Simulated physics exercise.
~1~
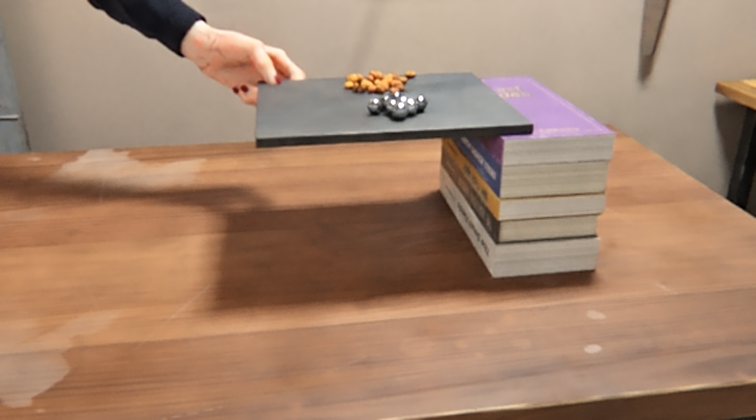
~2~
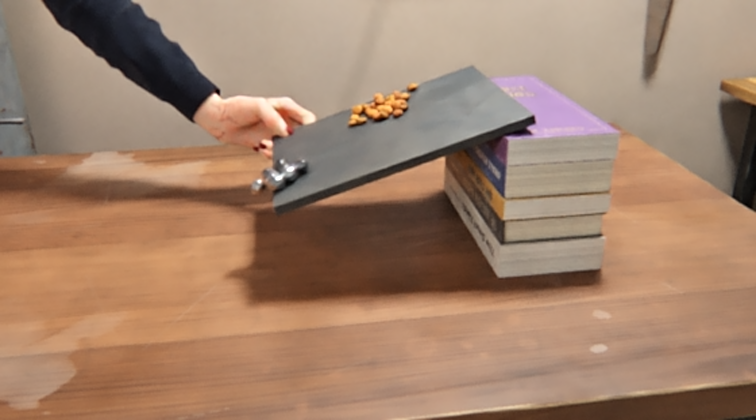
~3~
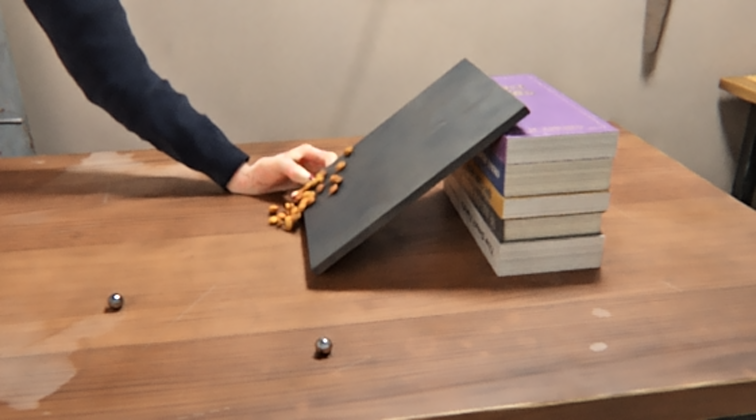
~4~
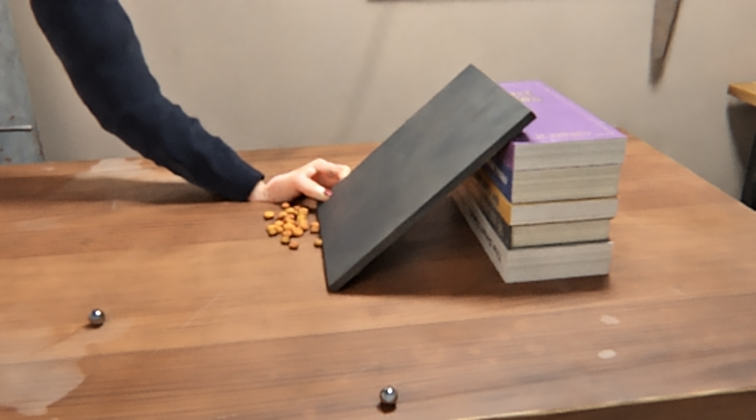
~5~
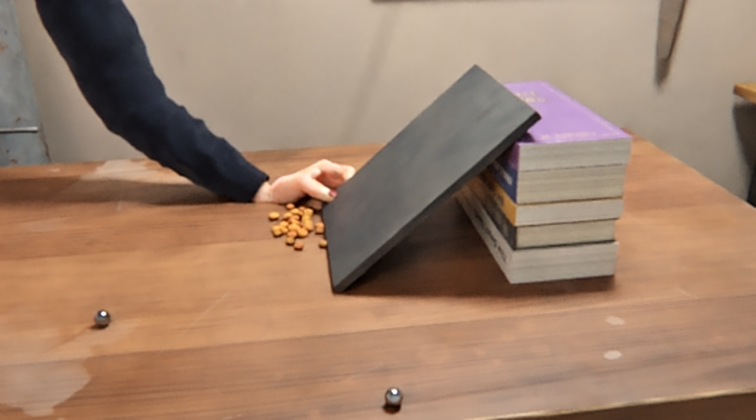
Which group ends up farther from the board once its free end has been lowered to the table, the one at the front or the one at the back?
The front group, made up of shiny dark balls, ends up farther away, while the orange-brown pieces from the back stay gathered near the foot of the board.
